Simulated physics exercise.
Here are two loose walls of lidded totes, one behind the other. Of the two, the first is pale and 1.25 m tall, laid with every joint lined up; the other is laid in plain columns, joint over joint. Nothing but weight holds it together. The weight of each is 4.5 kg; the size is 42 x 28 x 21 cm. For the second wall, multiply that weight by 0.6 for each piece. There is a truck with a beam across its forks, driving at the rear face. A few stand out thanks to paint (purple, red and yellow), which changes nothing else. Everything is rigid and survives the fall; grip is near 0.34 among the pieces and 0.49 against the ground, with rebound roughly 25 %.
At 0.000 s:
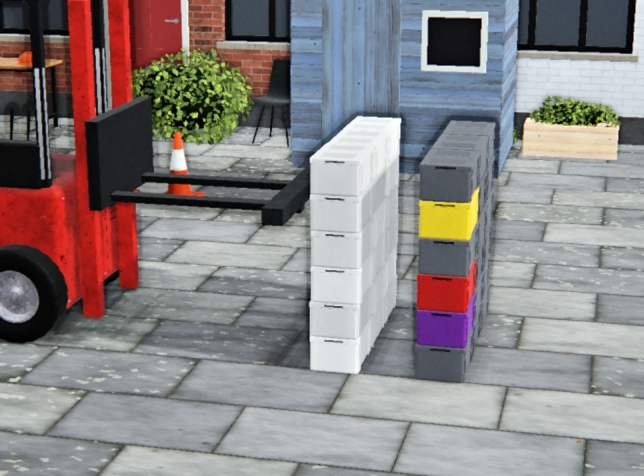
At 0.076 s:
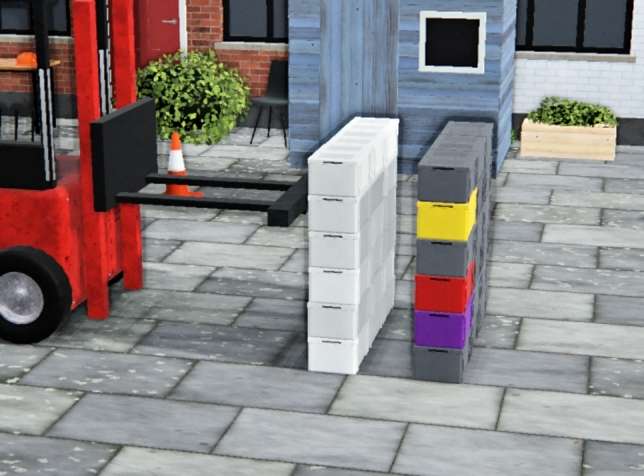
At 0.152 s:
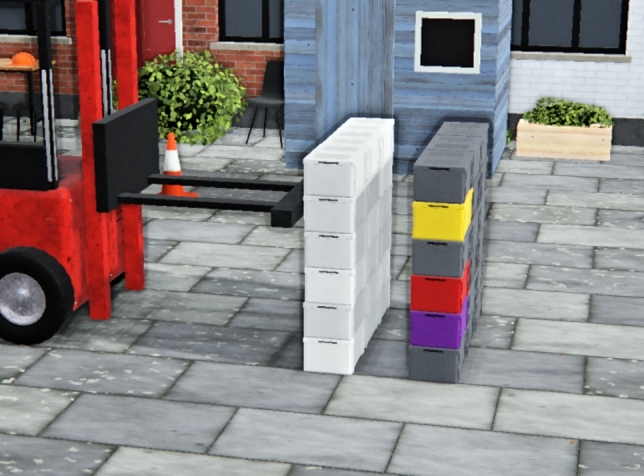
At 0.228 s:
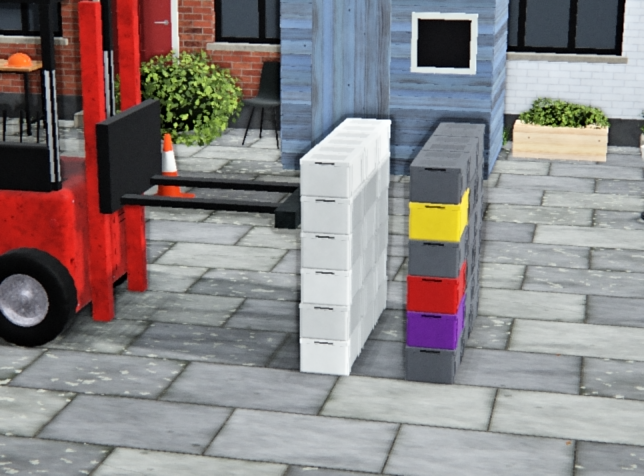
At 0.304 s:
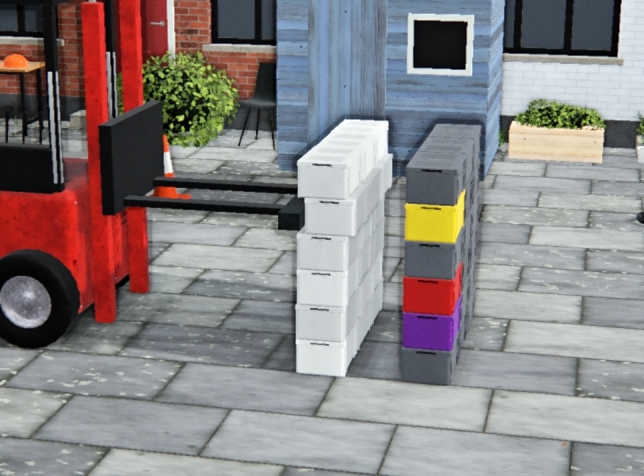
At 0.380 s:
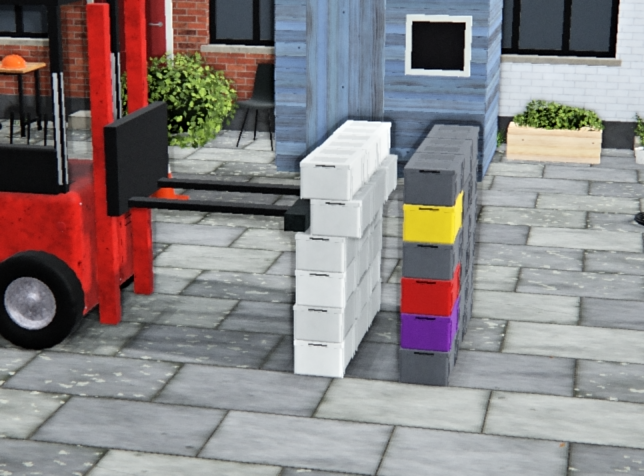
The footage shows a red forklift with a black beam across its forks moving right toward a stack of white totes, then pushing its upper part slightly rightward, while the gray wall with yellow, red and purple totes stays undisturbed.
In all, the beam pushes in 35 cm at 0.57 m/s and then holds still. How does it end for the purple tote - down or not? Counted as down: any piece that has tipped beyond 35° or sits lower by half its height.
It ends down.
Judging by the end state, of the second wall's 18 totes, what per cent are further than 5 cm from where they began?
It comes to 85 percent shifted.
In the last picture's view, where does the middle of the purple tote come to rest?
Roughly at (531, 364).
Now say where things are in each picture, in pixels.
In the first frame (places mark the middle of the side facing us; the camera pans a little), beam (274, 217) 13 cm from the wall; purple tote (441, 330); red tote (442, 295); yellow tote (444, 222); the rest undisturbed.
In the second frame, beam (279, 218) 8 cm from the wall; purple tote (439, 331).
In the third frame, beam (283, 219) 39 mm from the wall; purple tote (435, 331).
In the fourth frame, beam (287, 220) 5 mm in; purple tote (431, 332).
In the fifth frame, beam (290, 222) 48 mm in; purple tote (427, 333).
In the sixth frame, beam (296, 223) 9 cm in; purple tote (425, 334); yellow tote (428, 225); red tote (426, 298); the rest undisturbed.
After 0.94 s, 6 of the pale wall down; none of the 18 totes of the second wall down, 13 disturbed; purple tote unmoved; yellow tote shifted 11 cm.
After 1.56 s, 6 of the pale wall down; 1 of the 18 totes of the second wall down; purple tote leaning 24°; red tote leaning 24°.
After 2.16 s, 6 of the pale wall down; 15 of the 18 totes of the second wall down; purple tote on its side; red tote on its side.
At rest (3.6 s), 6 of the pale wall down; 15 of the 18 totes of the second wall down; purple tote upside down; yellow tote upside down; red tote upside down. As the last picture would show them, middles, purple tote near (531, 364).
